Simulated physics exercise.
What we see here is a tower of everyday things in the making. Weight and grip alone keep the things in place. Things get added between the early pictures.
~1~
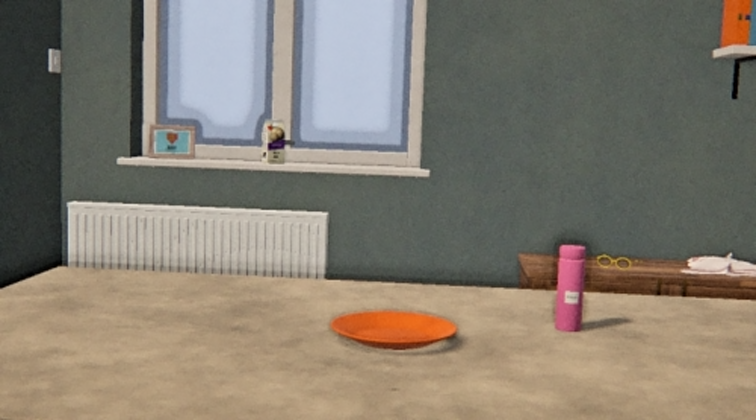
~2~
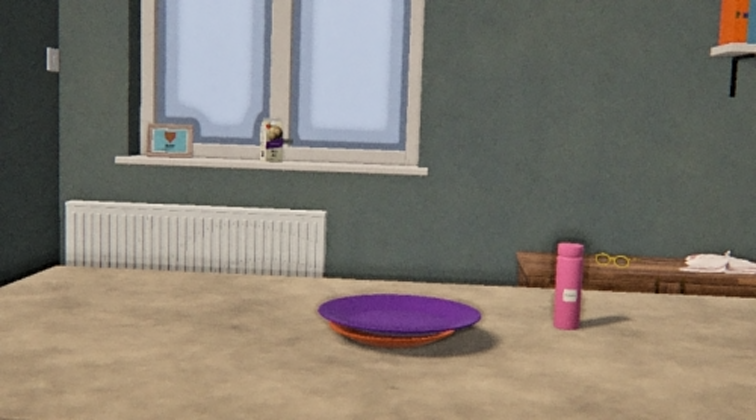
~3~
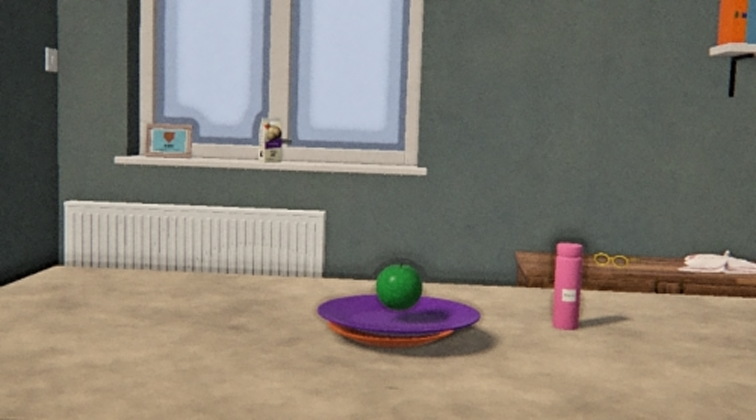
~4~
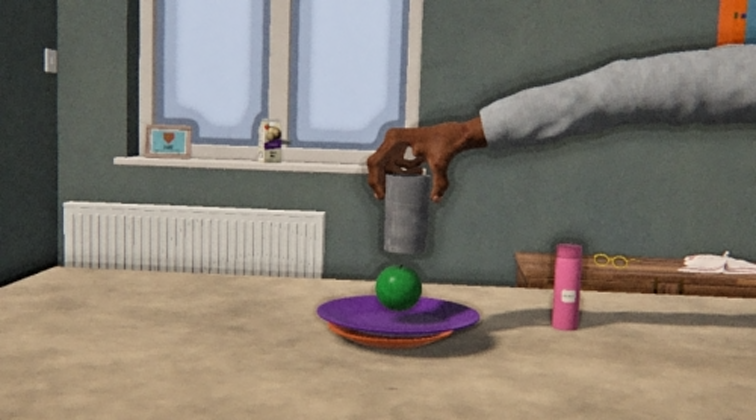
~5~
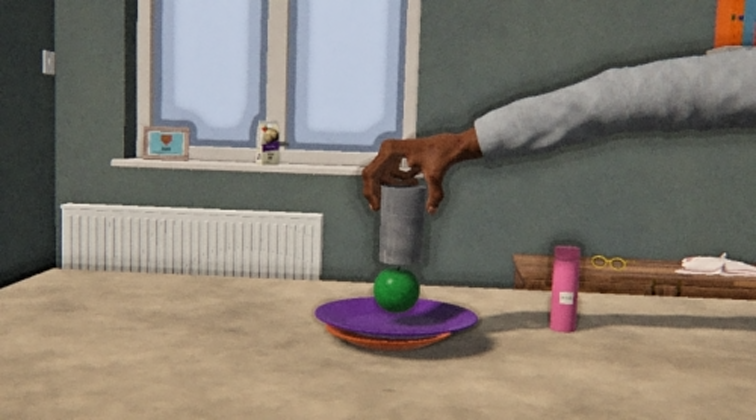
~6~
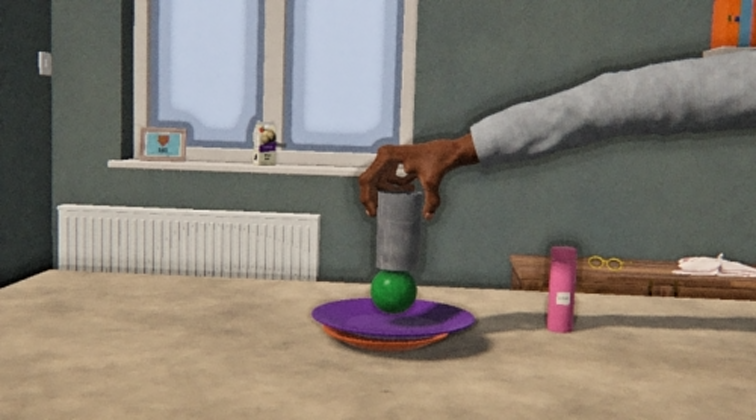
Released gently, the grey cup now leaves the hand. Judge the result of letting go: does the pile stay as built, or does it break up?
It doesn't stay upright.
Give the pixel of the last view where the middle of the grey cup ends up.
Roughly at pixel (556, 314).
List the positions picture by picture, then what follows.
The last thing is not in view yet, in the first frame.
The last thing is not in view yet; purple plate (399, 317), in the second frame.
The last thing is not in view yet; green apple (400, 287), in the third frame.
Still above its spot; grey cup (408, 213); purple plate (398, 318), in the fourth frame.
Still above its spot; grey cup (402, 224); green apple (397, 290), in the fifth frame.
In place under the hand; grey cup (399, 230); purple plate (393, 320), in the sixth frame.
Then, 0.50 s past the last view, grey cup now fallen.
Then, 0.60 s past the last view, things are still on the move.
Then, 0.70 s past the last view, as before.
Finally, fallen, grey cup; the other 4 still in place. Final places as the last picture's camera would see them, grey cup near (556, 314). The pile loses its balance.
